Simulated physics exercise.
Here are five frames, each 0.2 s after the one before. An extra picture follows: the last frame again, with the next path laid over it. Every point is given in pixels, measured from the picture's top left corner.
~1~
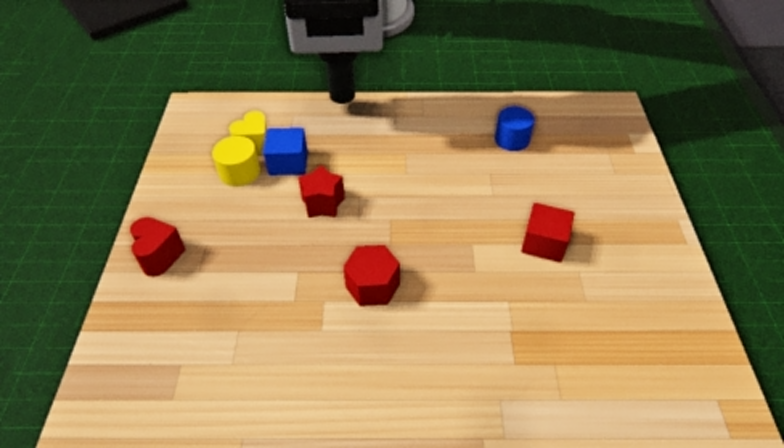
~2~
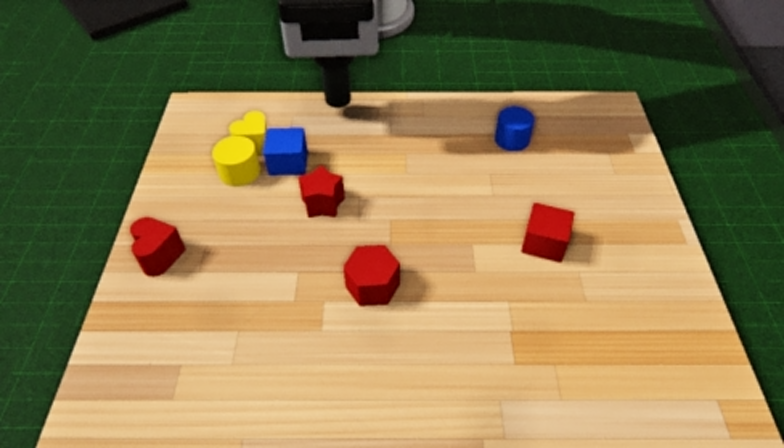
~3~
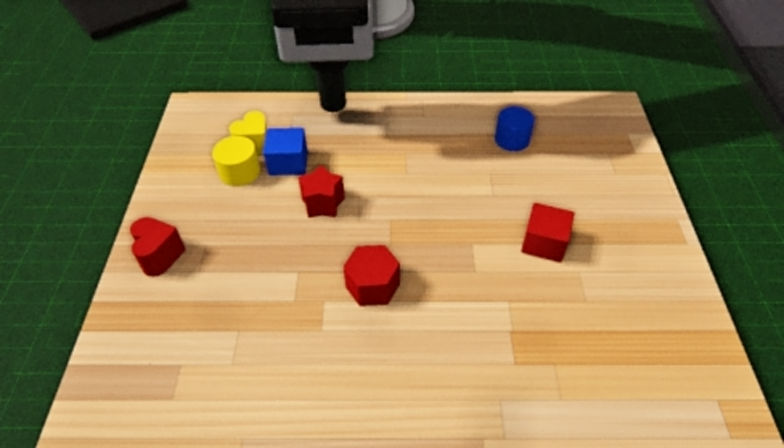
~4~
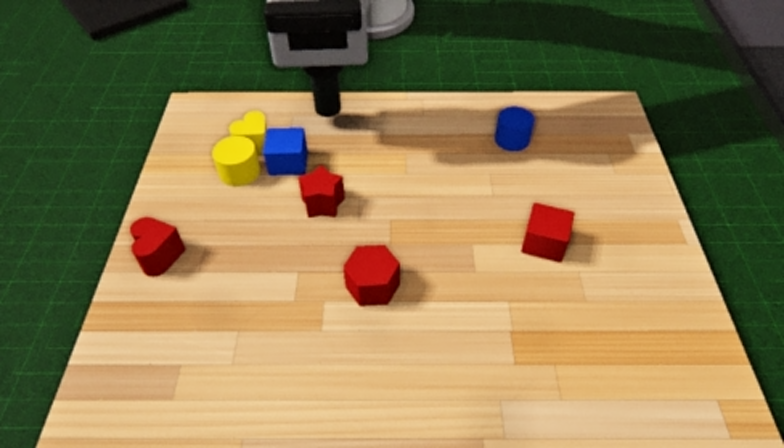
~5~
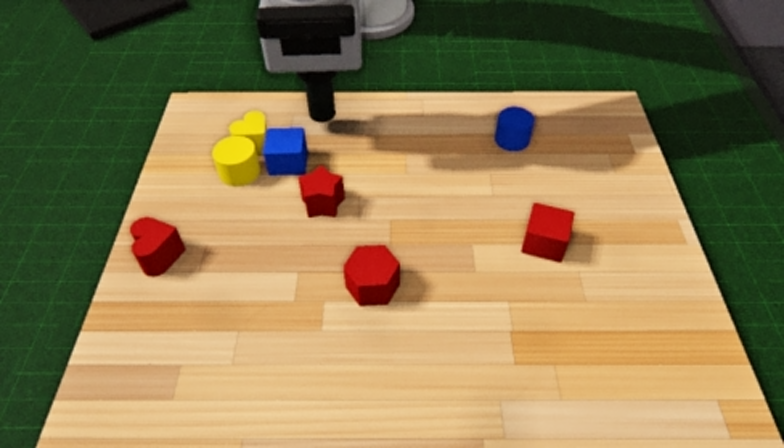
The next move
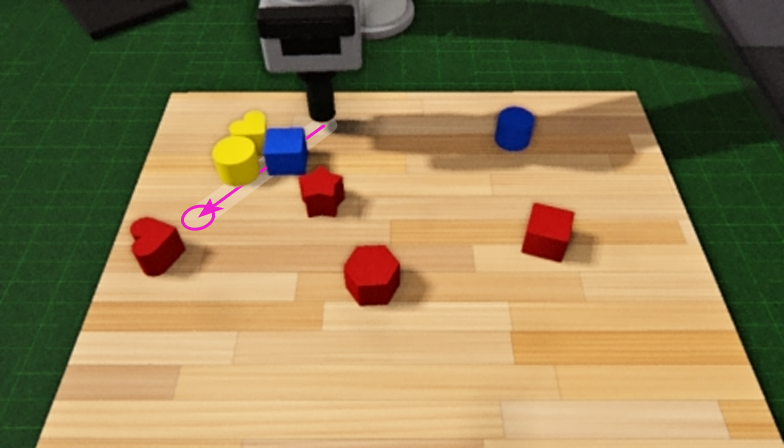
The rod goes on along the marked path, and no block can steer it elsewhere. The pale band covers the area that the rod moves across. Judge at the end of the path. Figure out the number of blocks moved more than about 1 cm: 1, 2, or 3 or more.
Two blocks move.
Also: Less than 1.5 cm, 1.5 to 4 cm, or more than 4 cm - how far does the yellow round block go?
Displaced more than 4 cm.
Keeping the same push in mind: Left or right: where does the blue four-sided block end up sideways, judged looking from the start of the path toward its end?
It shifts to the left.
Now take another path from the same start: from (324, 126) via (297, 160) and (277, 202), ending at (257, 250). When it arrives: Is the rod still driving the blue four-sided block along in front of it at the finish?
No, it doesn't check out.
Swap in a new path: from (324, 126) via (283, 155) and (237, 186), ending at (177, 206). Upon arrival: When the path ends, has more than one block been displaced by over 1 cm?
The answer is yes.
The drawn path runs from (324, 126) to (198, 217).
What follows on the original path. One third of the way, rod (283, 143); blue four-sided block (273, 154).
Two thirds of the way, rod (240, 173); yellow round block (201, 161); yellow heart block (246, 125), turned 15° clockwise; blue four-sided block (262, 177), turned 40° anticlockwise.
At the end, rod (194, 206); red heart block not moved; yellow round block (184, 166); yellow heart block (246, 125), turned 15° clockwise; blue four-sided block (262, 178), turned 45° anticlockwise.
